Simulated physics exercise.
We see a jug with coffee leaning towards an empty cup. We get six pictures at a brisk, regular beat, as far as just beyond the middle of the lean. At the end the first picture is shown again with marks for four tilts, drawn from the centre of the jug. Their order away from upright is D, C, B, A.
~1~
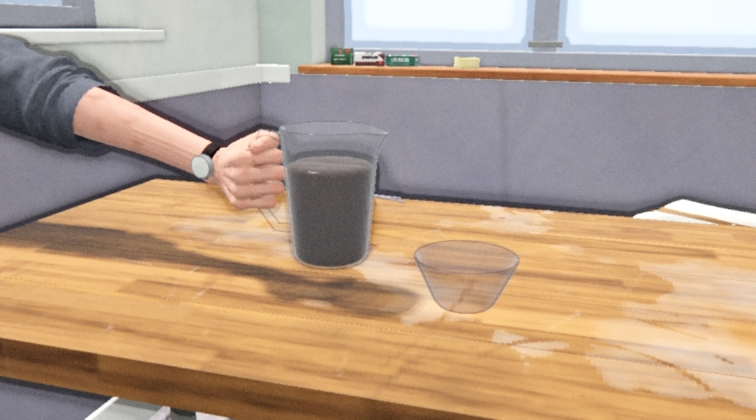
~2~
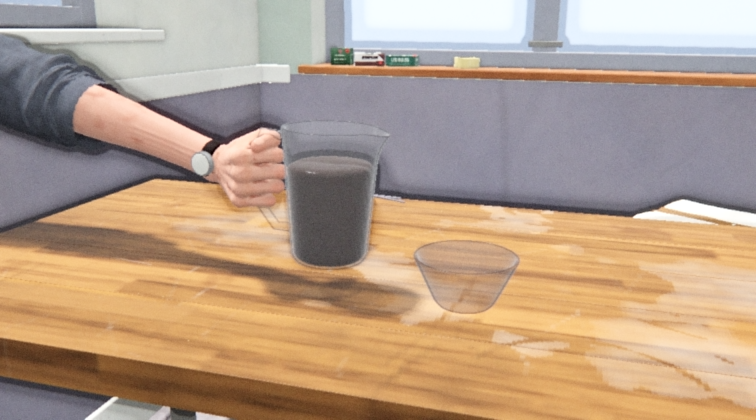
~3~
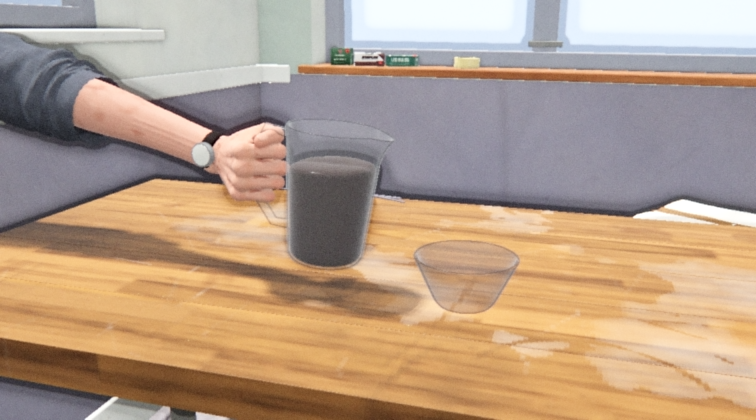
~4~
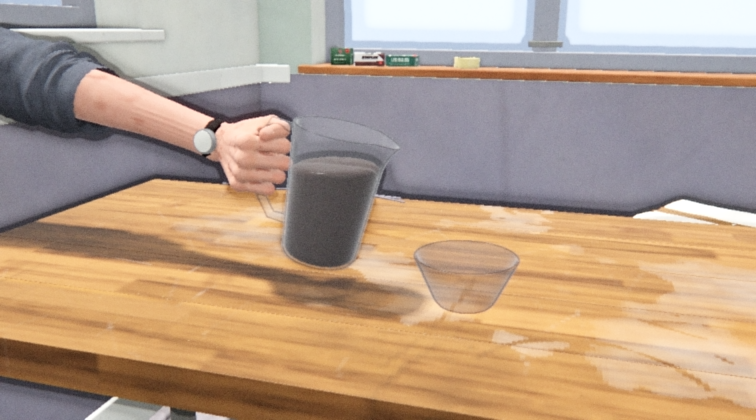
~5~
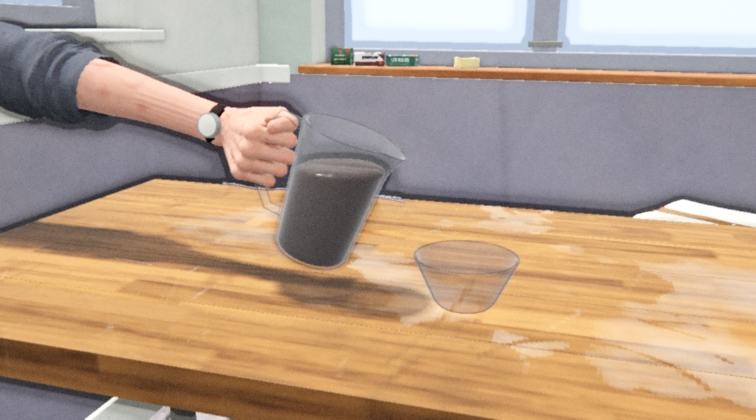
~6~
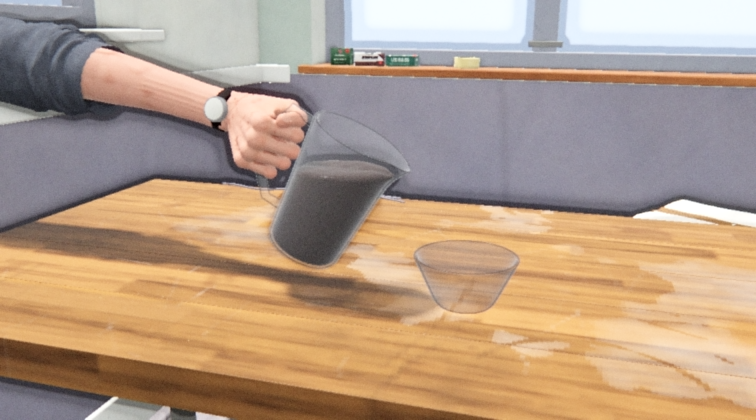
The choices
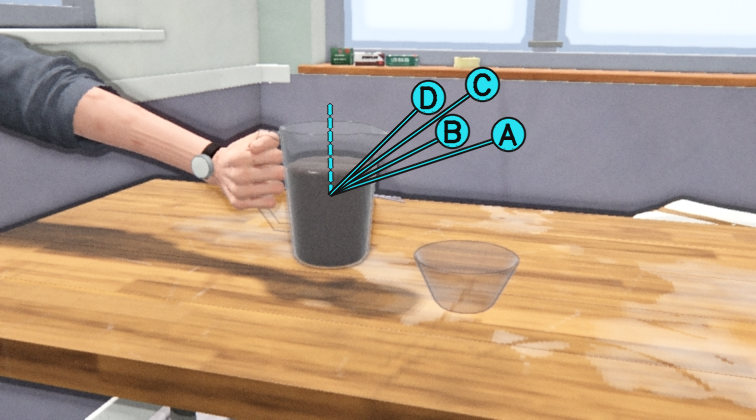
A hand gripping a glass jug of dark coffee, gradually tilting it rightward beside an empty clear cup on a wooden table.
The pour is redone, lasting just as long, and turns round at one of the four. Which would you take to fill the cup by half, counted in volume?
Take B.
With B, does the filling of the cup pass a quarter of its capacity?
Yes, it does.
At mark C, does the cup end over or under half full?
Under half.
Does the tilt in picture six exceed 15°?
Yes, it does.
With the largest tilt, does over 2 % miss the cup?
Yes.
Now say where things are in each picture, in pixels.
The first picture shows upright, lip at (386, 133); rim of the cup round (466, 255); nothing has left yet.
The second picture shows upright, lip at (388, 135); nothing has left yet.
The third picture shows tipped about 6°, lip at (392, 140); nothing has left yet.
The fourth picture shows tipped about 12°, lip at (398, 148); nothing has left yet.
The fifth picture shows tipped about 20°, lip at (404, 158); nothing has left yet.
The sixth picture shows tipped about 28°, lip at (409, 170); nothing has left yet.
In cyan, A at (492, 141); B at (437, 139); C at (469, 94); D at (416, 109).
If A is chosen, the cup ends with about 67 % of what it can hold; 10 % of the coffee is spilt.
If B is chosen, the cup ends with about 54 % of what it can hold.
If C is chosen, the cup ends with about 29 % of what it can hold.
If D is chosen, the cup ends with about 10 % of what it can hold.
